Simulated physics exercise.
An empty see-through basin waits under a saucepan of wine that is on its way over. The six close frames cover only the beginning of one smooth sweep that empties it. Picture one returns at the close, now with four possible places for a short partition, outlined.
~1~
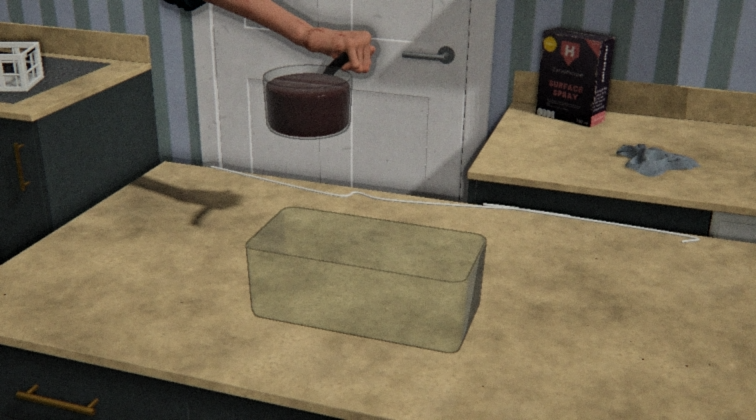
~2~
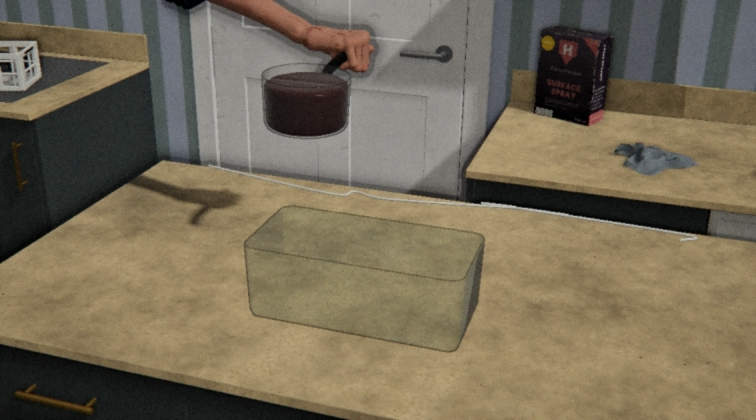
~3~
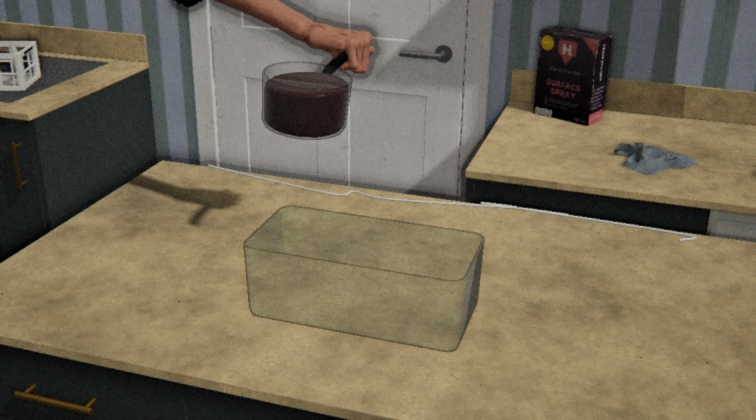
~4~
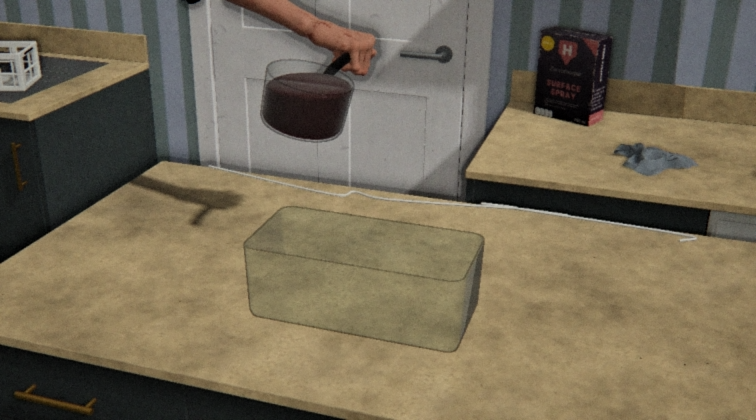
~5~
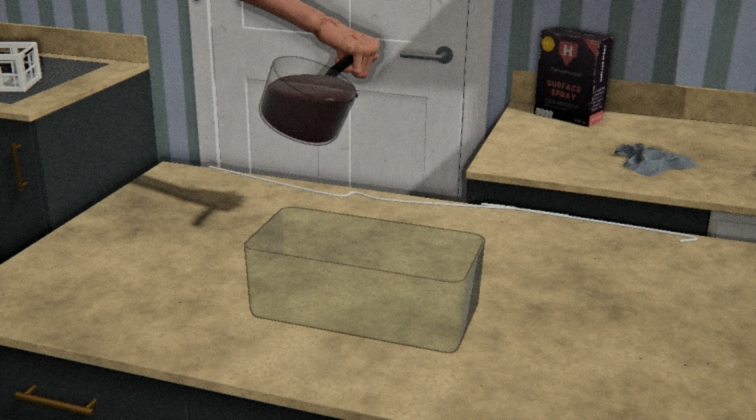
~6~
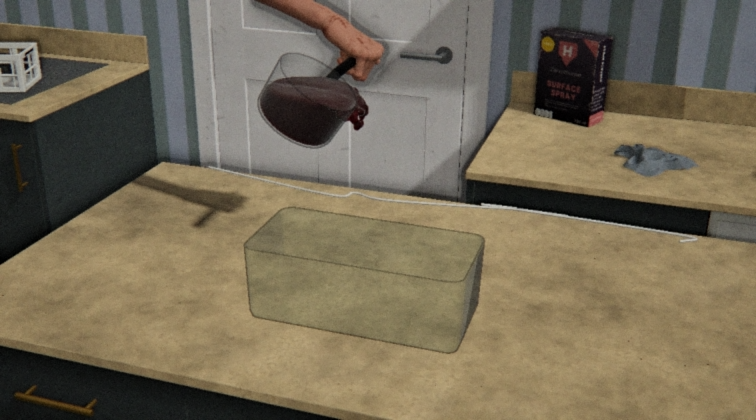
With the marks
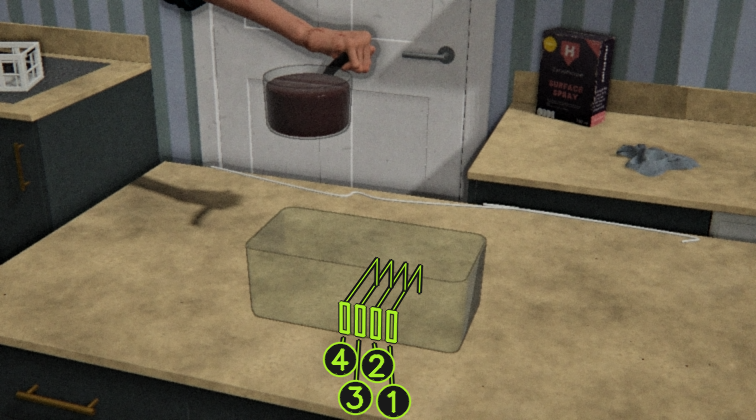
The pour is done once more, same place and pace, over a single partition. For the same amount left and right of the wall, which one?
It is 1.
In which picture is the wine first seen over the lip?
Picture 5.
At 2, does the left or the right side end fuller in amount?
More ends on the right.
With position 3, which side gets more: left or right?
The right one.
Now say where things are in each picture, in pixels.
Upright, lip at (348, 79); basin from (253, 312) to (462, 352); nothing has left yet.
Upright, lip at (346, 80); nothing has left yet.
Tipped about 6°, lip at (348, 83); nothing has left yet.
Tipped about 13°, lip at (350, 89); nothing has left yet.
Tipped about 22°, lip at (352, 98); wine is over the lip, down to (352, 98).
Tipped about 33°, lip at (353, 107); wine is over the lip, down to (359, 127).
On the marked copy, 1 at (390, 346); 2 at (374, 343); 3 at (358, 340); 4 at (343, 337).
With 1, about 50 % ends left of the wall and 48 % right of it.
With 2, about 29 % ends left of the wall and 69 % right of it.
With 3, about 8 % ends left of the wall and 90 % right of it.
With 4, about 5 % ends left of the wall and 93 % right of it.
